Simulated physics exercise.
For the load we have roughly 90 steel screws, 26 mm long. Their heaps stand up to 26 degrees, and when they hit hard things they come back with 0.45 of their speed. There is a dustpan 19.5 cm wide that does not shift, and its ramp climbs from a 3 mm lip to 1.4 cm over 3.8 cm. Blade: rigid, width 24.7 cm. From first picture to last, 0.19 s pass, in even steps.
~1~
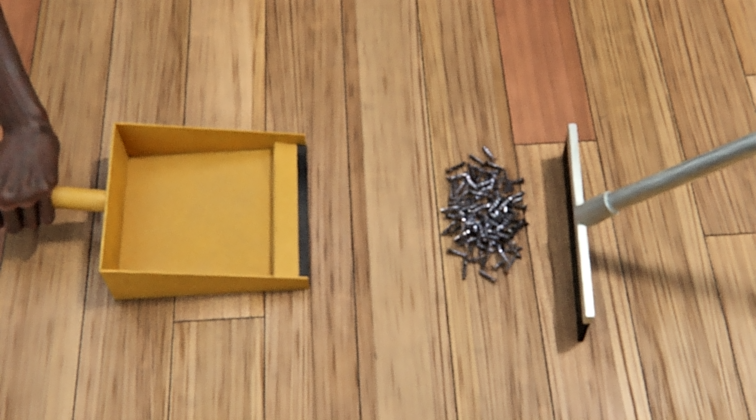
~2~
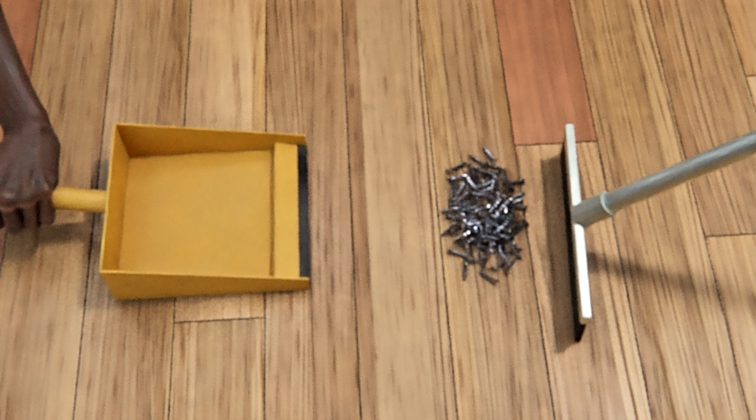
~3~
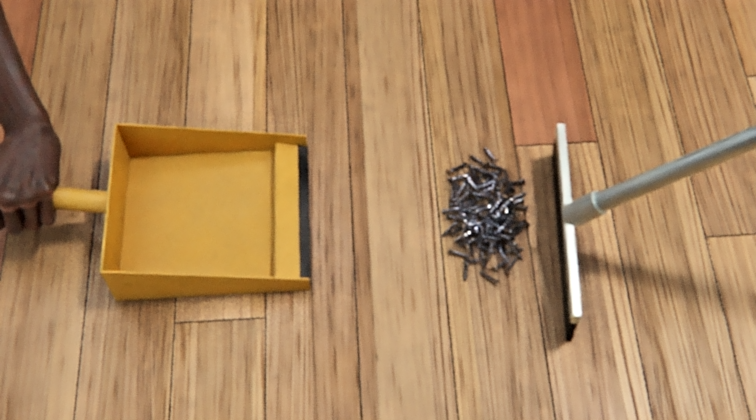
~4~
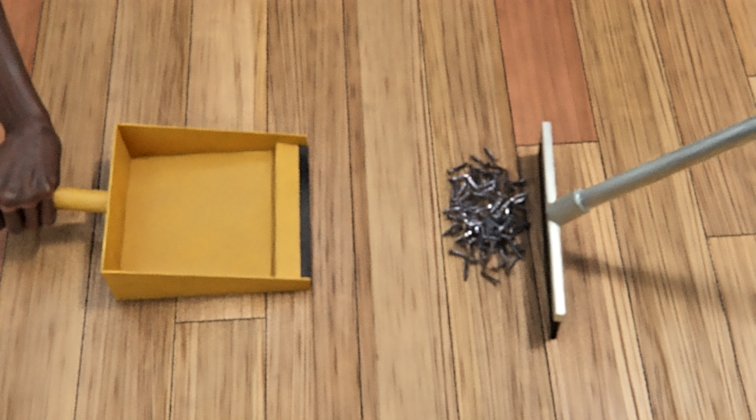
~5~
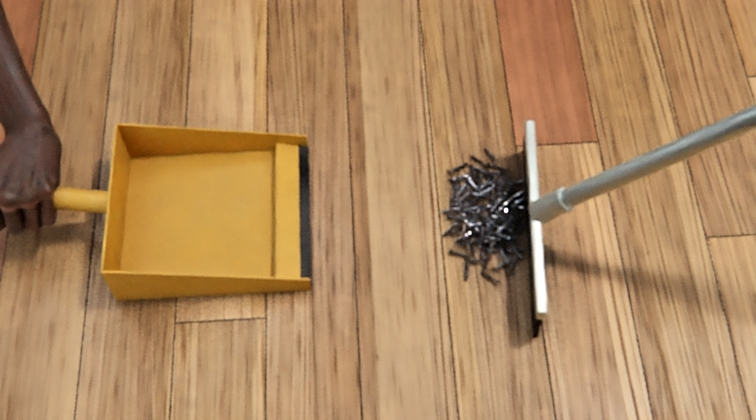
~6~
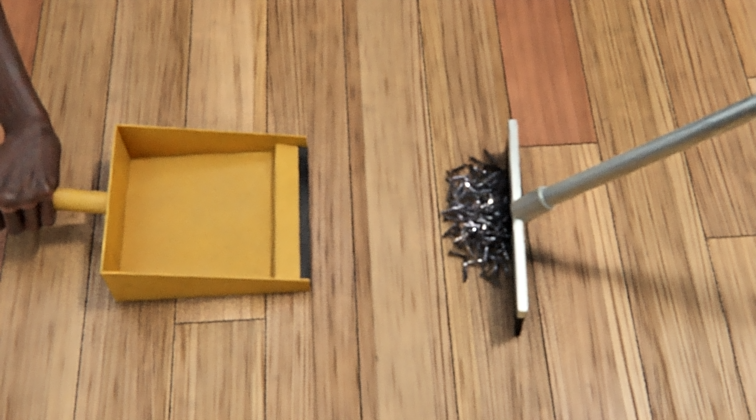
A hand held a yellow dustpan still on a wooden floor while a long-handled, flat-bladed tool slid left from the right, reaching a pile of small metal screws and bunching them slightly together.
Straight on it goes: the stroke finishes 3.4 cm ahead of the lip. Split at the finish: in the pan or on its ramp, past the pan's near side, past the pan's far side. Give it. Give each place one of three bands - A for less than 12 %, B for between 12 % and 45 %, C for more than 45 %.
In order: Pan: You'll see just a dash of it there, near side: You'll see just a dash of it there, far side: You'll see just a dash of it there.
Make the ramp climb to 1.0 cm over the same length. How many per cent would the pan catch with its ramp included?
Estimate: About 5 in a hundred.
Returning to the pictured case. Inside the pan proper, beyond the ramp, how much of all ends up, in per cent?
Roughly 0 in a hundred.
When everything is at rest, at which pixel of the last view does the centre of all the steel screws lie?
Centre at rest, approx.: (325, 196) px.
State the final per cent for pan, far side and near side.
Pan 5; near side 0; far side 5.
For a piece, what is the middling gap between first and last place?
I'd say close to 20 cm.
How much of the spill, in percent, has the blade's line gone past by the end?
Estimate: Around 5 %.
Then, 0.19 s after the last picture, middle of the blade 14 cm from the lip; 0 % over the lip, far side 0 %, near side 0 %.
Then, 0.32 s after the last picture, middle of the blade 7 cm from the lip; 0 % over the lip, far side 5 %, near side 0 %.
Then, 0.58 s after the last picture, middle of the blade 4 cm from the lip; 5 % over the lip, far side 5 %, near side 0 %.
In the end, pan 5 %, near side 0 %, far side 5 %, in front of the lip or behind the blade 85 %.
